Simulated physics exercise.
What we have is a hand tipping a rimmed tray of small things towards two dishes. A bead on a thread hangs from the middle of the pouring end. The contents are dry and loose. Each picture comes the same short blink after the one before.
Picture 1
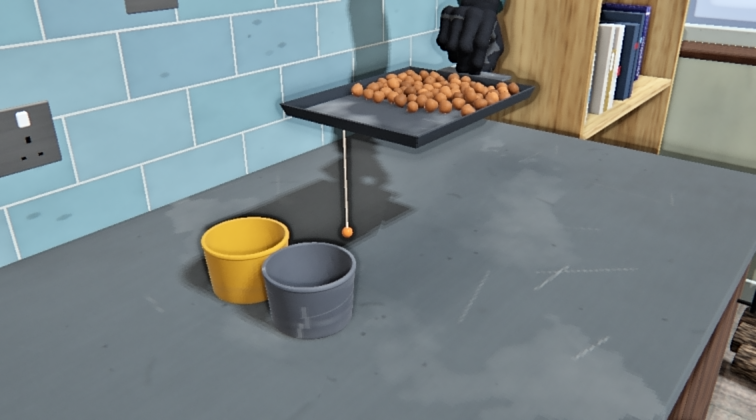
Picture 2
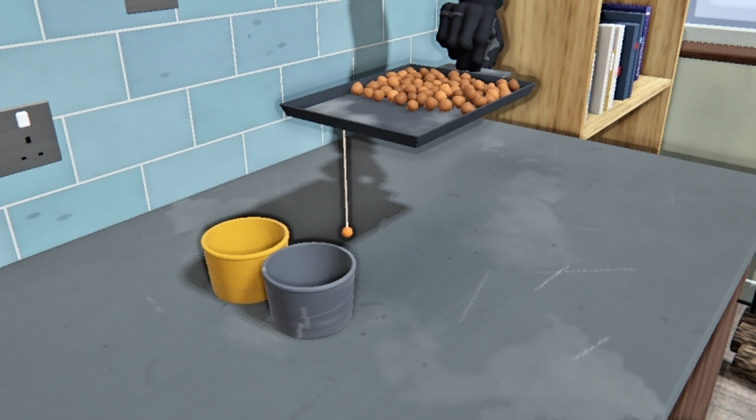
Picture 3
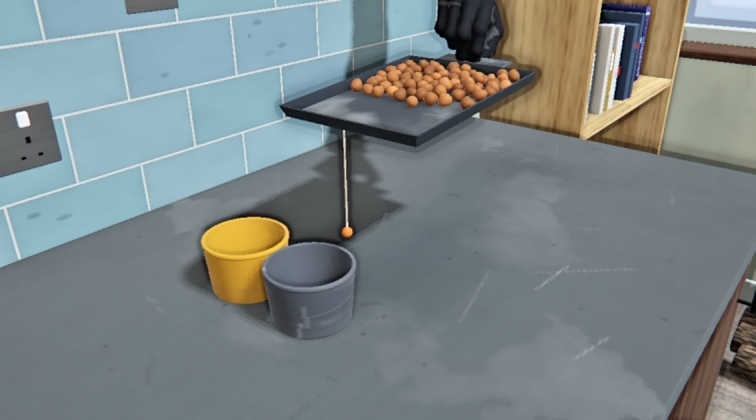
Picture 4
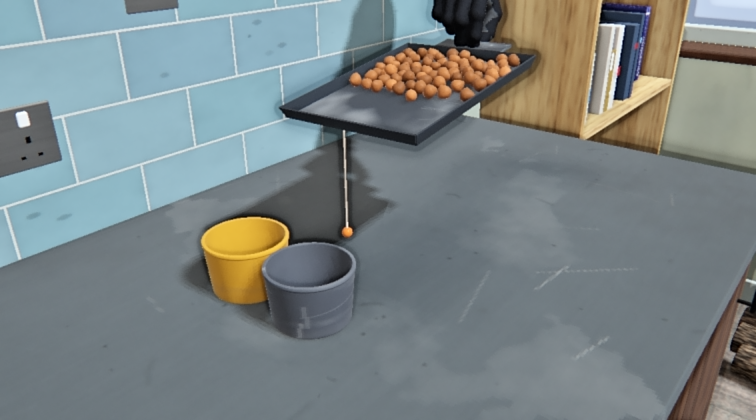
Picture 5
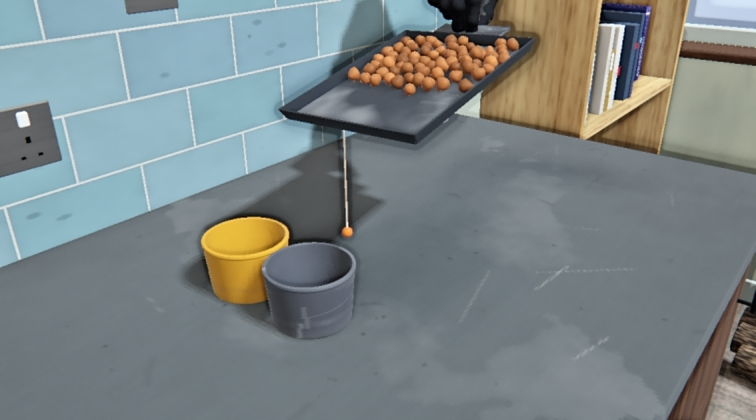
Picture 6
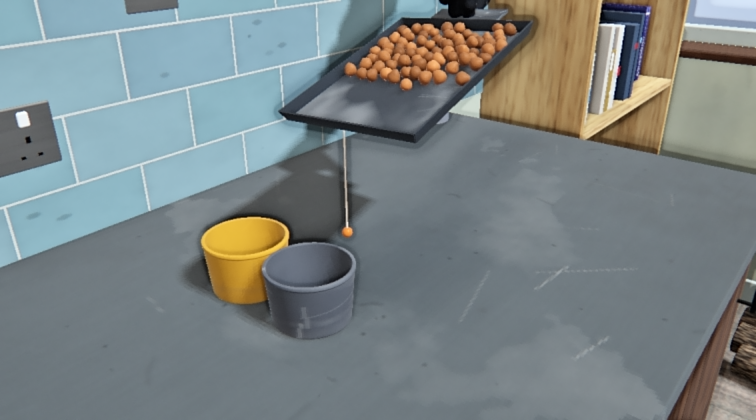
On a grey worktop, a black-gloved hand steadily tilts up a tray of round brown nuts.
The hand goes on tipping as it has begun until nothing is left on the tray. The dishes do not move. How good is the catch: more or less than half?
Caught overall: The larger part.
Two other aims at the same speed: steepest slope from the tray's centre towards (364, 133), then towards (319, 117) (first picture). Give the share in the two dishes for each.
Near 40 % and 60 %.
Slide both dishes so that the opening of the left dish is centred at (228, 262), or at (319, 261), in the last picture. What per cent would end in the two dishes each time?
Roughly 10 per cent, and 40 per cent.
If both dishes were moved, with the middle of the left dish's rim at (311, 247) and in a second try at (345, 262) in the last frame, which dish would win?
First the left-hand dish, then left.
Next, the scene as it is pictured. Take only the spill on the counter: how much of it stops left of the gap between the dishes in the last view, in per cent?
Close to 20 per cent.
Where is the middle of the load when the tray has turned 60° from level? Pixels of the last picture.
Near (325, 110).
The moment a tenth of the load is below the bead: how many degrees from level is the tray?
At about 60°.
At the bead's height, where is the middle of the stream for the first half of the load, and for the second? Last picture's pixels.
Around (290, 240) and then (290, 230).
Soon, tray tipped steeply; about two thirds on the tray; a small part in the right dish; a small part in the left dish; about a quarter in the air.
A while on, tray tipped right over; about a third on the tray; about a quarter in the right dish; about a quarter in the left dish; a small part outside both; a small part in the air.
Towards the end, tray tipped past a quarter turn; about half in the right dish; about a third in the left dish; about a quarter outside both.
Finally, tray tipped past a quarter turn; about half in the right dish; about a third in the left dish; about a quarter outside both.
